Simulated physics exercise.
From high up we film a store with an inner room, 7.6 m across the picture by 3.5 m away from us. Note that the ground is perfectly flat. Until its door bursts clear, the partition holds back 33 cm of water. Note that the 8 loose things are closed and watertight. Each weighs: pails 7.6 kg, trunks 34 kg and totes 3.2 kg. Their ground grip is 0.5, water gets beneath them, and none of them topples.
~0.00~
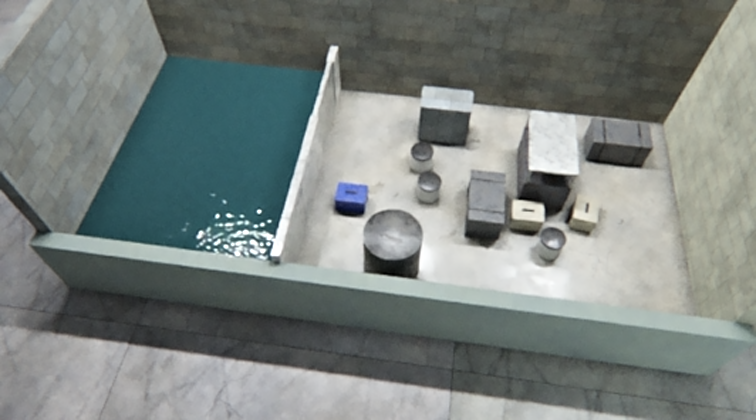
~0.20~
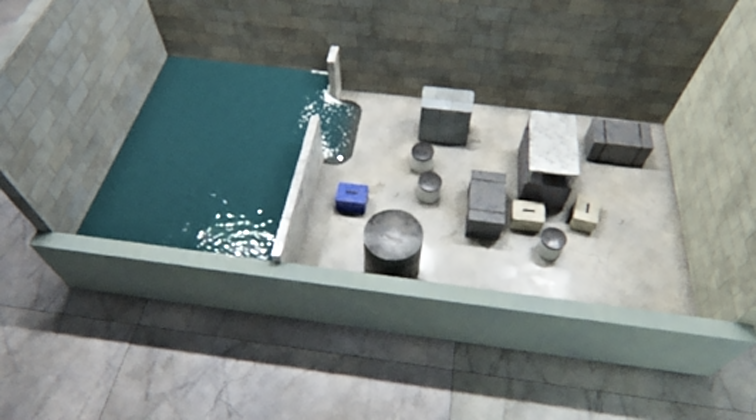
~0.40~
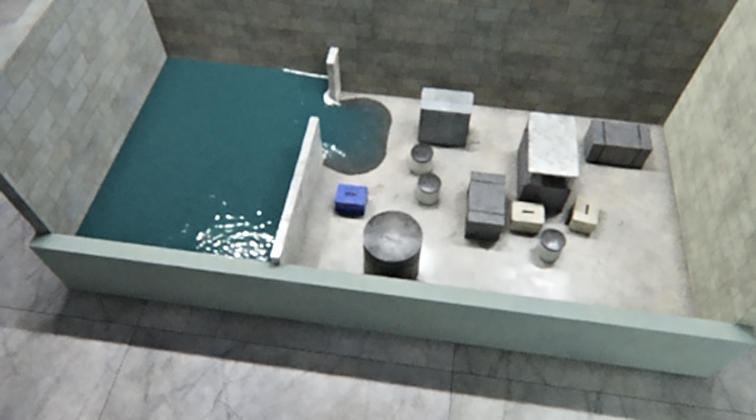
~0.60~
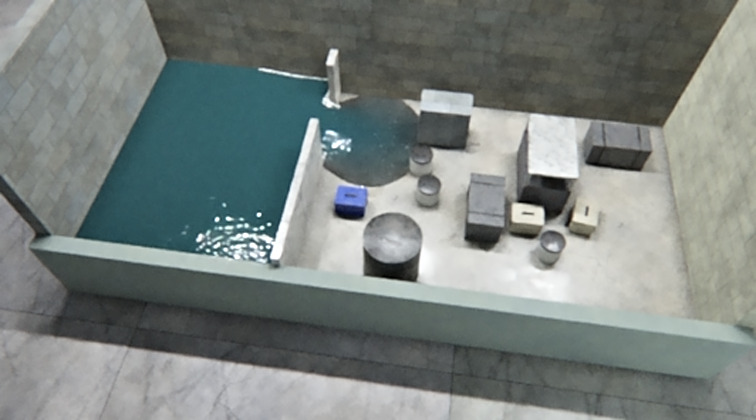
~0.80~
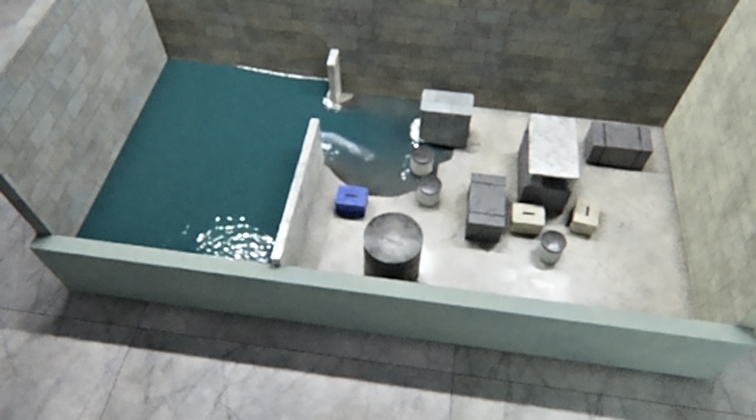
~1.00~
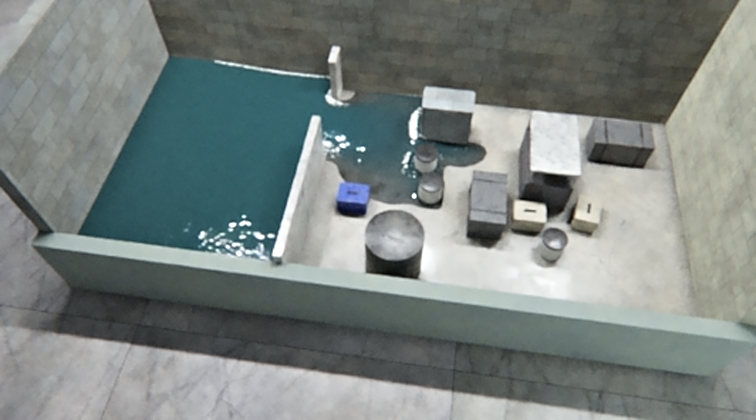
In a walled room, water pours through a partition gap and spreads around still objects.
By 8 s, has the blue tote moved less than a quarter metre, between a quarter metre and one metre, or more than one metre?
Shifted a bit.
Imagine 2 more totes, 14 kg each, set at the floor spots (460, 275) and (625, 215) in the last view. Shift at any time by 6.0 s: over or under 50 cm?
In turn: Short of it, short of it.
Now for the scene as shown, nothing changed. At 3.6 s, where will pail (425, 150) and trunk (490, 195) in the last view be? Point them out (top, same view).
Around (503, 138) and (518, 227).
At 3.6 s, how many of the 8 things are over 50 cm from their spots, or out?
3.
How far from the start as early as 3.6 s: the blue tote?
0 cm, give or take.
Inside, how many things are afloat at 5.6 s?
That would be 3 of them.
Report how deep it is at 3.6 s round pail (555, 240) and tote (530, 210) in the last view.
Close to 1 and 5 centimetres.
After 1.6 s the blue tote is near (353, 193), 0.0 m from its start, aground; 0 afloat.
After 3.6 s the blue tote is near (353, 193), 0.0 m from its start, aground; 1 afloat.
After 5.6 s the blue tote is near (353, 193), 0.0 m from its start, aground; 3 afloat.
After 8.0 s the blue tote is near (376, 168), 0.5 m from its start, afloat; 6 afloat.
